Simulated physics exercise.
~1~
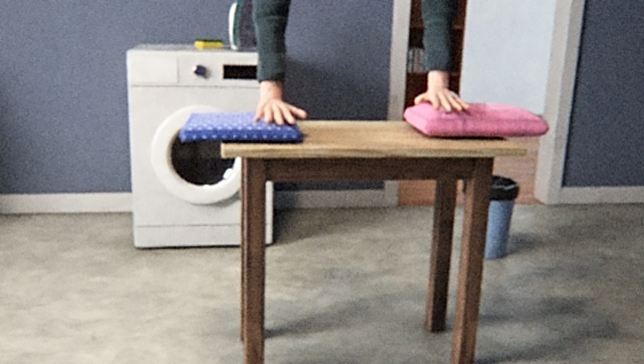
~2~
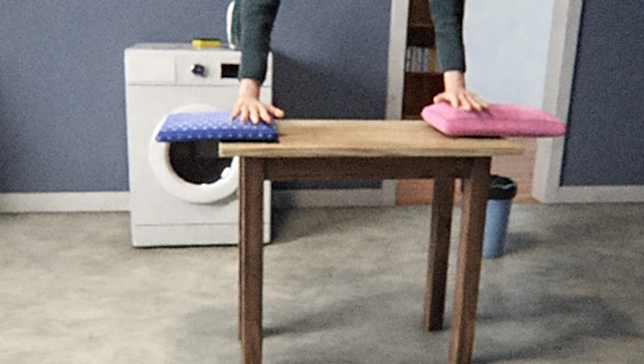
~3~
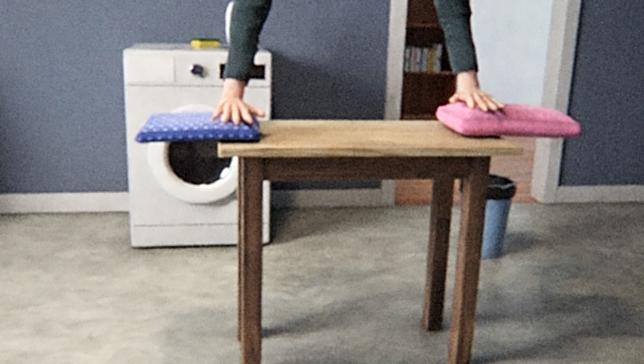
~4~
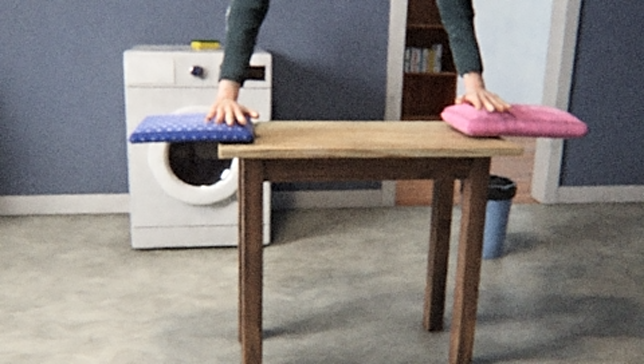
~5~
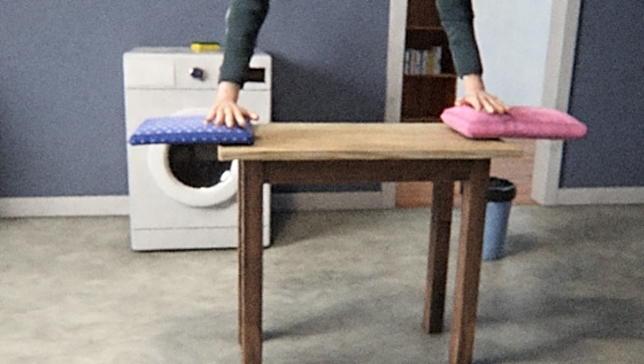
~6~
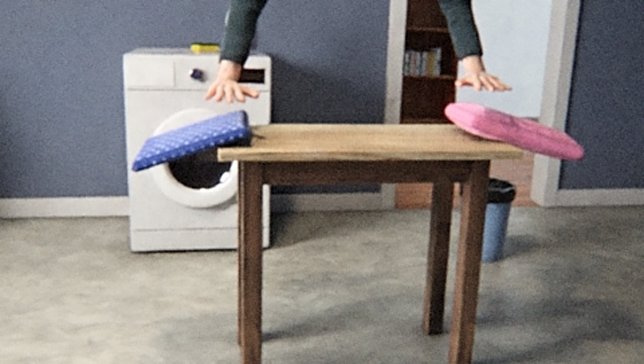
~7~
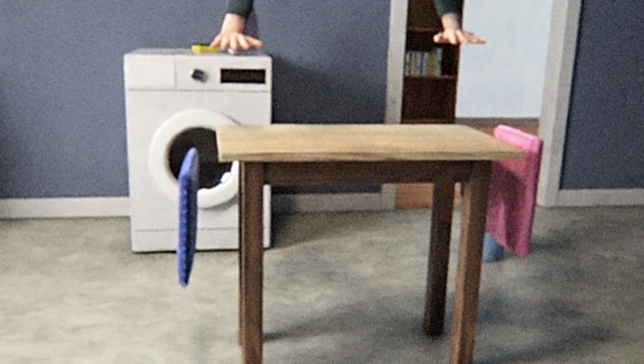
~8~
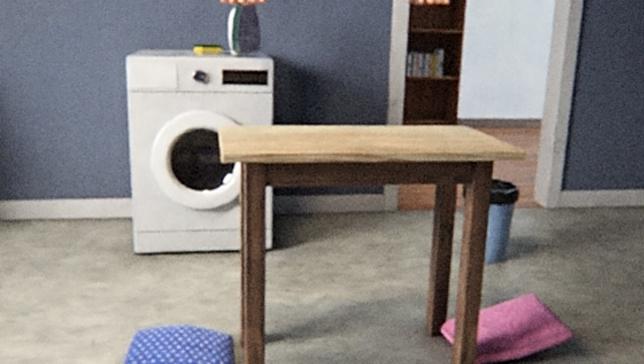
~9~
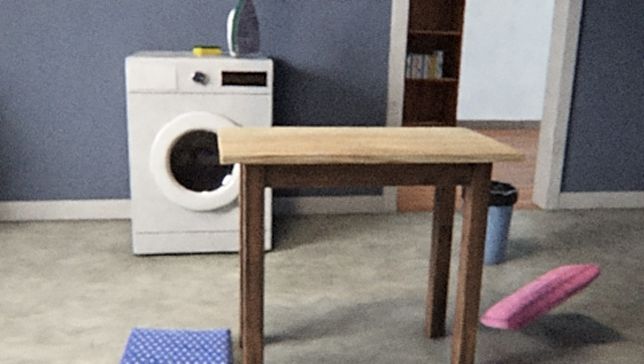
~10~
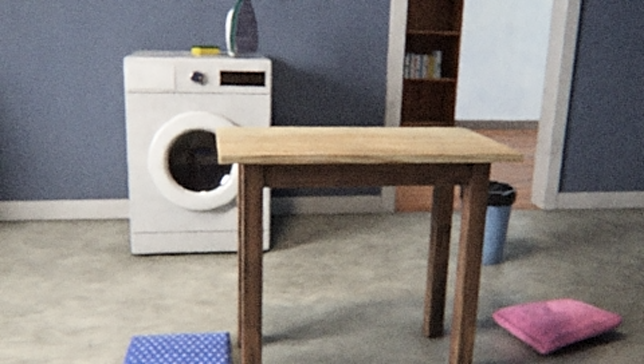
Two hands in dark sleeves press on a blue polka-dotted seat pad and a pink pillow at opposite ends of a wooden bench, seen from the front by a slightly swaying camera. Behind stand a white washing machine, a blue bin and a doorway with a bookshelf. The hands slide the pad left and the pillow right until both jut past the ends, then pause. As the hands lift away, both cushions tip outward and drop. The pad lands flat at left, while the pillow bounces rightward and settles on the grey floor, leaving the bench bare.
